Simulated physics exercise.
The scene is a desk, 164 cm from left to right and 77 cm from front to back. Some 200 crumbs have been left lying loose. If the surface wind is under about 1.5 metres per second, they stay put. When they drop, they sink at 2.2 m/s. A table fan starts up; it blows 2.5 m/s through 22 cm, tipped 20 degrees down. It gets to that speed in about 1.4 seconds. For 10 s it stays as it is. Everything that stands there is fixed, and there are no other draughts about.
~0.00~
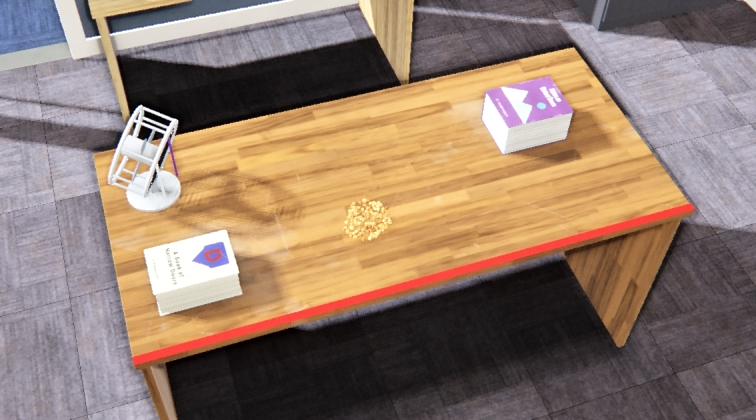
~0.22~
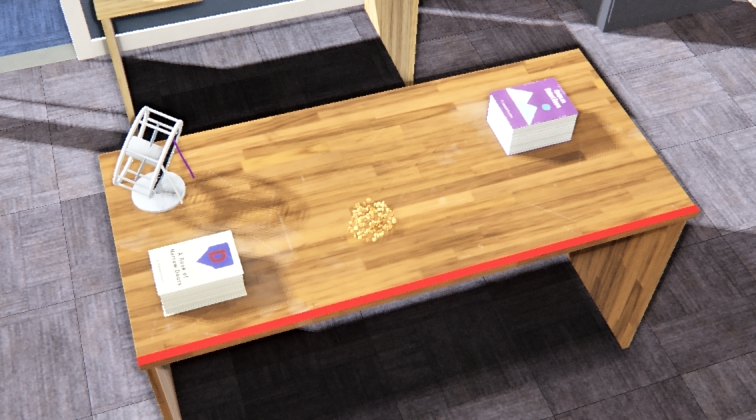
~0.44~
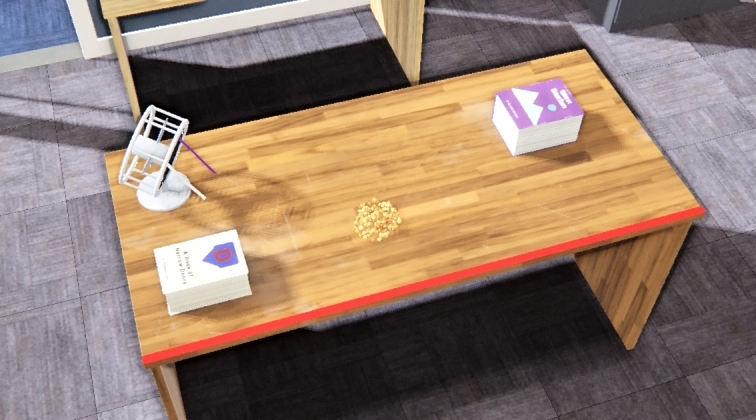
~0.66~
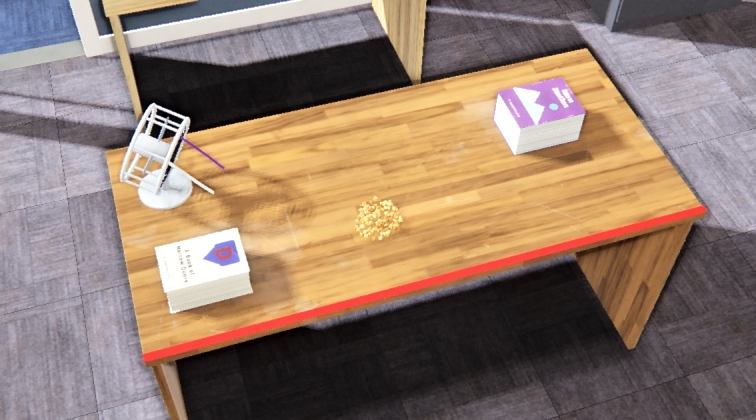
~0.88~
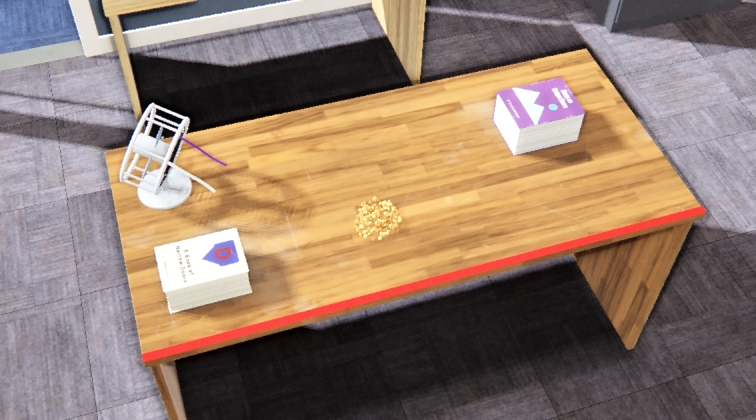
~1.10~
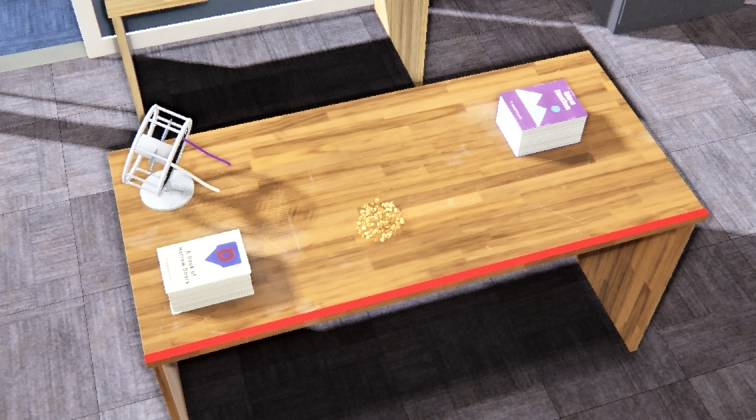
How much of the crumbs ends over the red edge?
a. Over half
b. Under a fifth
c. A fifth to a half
Over half (a).
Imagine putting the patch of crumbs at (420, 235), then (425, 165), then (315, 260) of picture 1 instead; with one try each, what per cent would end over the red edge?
Try by try: About 100 per cent, 0 per cent and 100 per cent.
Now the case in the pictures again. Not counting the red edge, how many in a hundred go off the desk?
About 3 %.
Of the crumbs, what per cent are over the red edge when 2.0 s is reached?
90 %, roughly.
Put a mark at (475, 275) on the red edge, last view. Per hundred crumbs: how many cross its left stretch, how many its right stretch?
Roughly 1 % cross the left stretch, and around 100 % the right stretch.
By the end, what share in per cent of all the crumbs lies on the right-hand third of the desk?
Share at the end: Close to 0 %.
After 2.0 s the count stands so, 86 % are over the red edge; the middle of those still in play is near (649, 224).
After 3.2 s the count stands so, 97 % are over the red edge.
After 5.5 s the count stands so, 97 % are over the red edge.
After 10.0 s, at the end, 97 % are over the red edge.
